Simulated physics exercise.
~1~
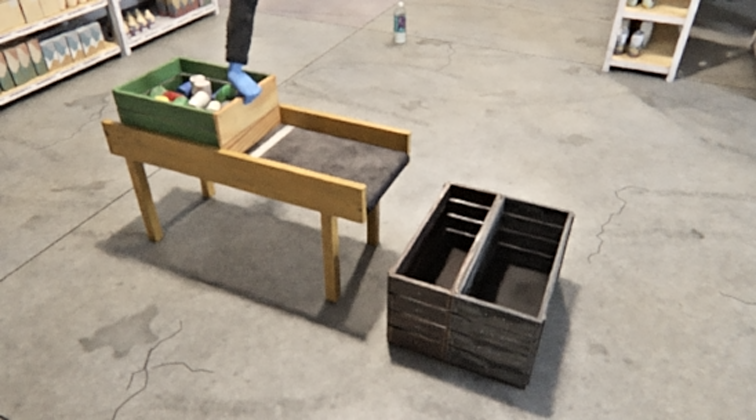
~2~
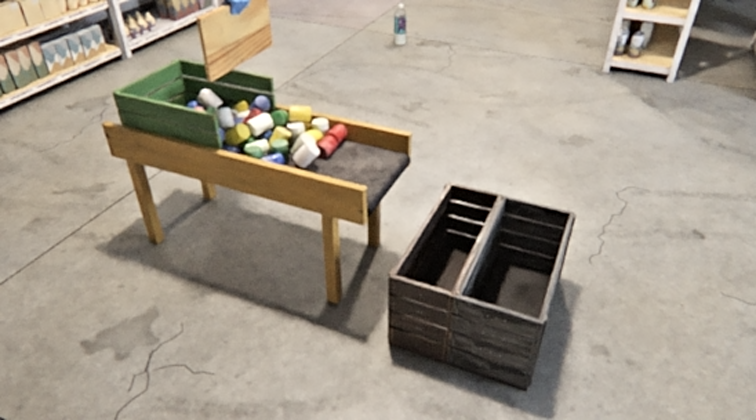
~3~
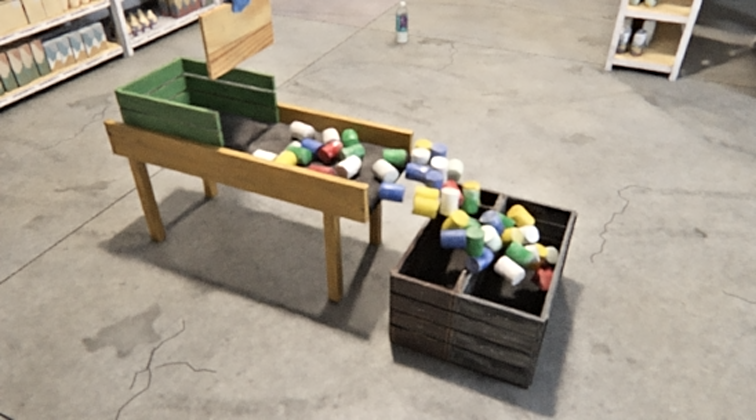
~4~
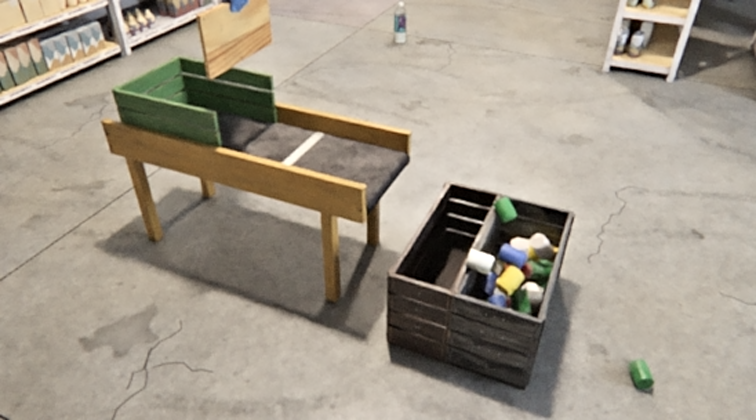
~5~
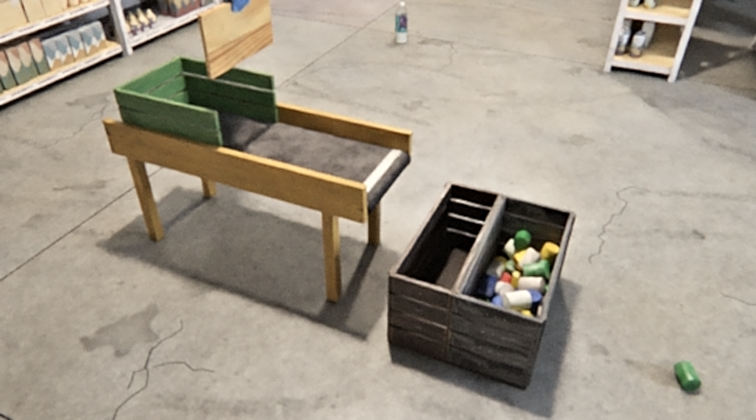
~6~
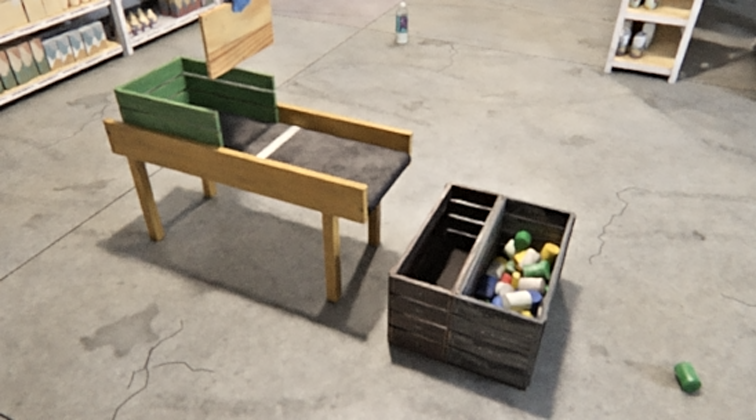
A green pen full of colourful jars sits at the left end of a wooden-sided table with a dark belt, seen from above on a cracked concrete floor with shelves behind. Beyond the belt's right end stand two dark slatted boxes, side by side. A blue-gloved hand lifts the pen's wooden gate, and the jars spill onto the moving belt. They stream right and fly off its end in a loose cluster, dropping mostly into the farther box. One green jar lands on the floor to the right and rolls slightly farther. It rests there, while the nearer box looks empty and the striped belt is clear.
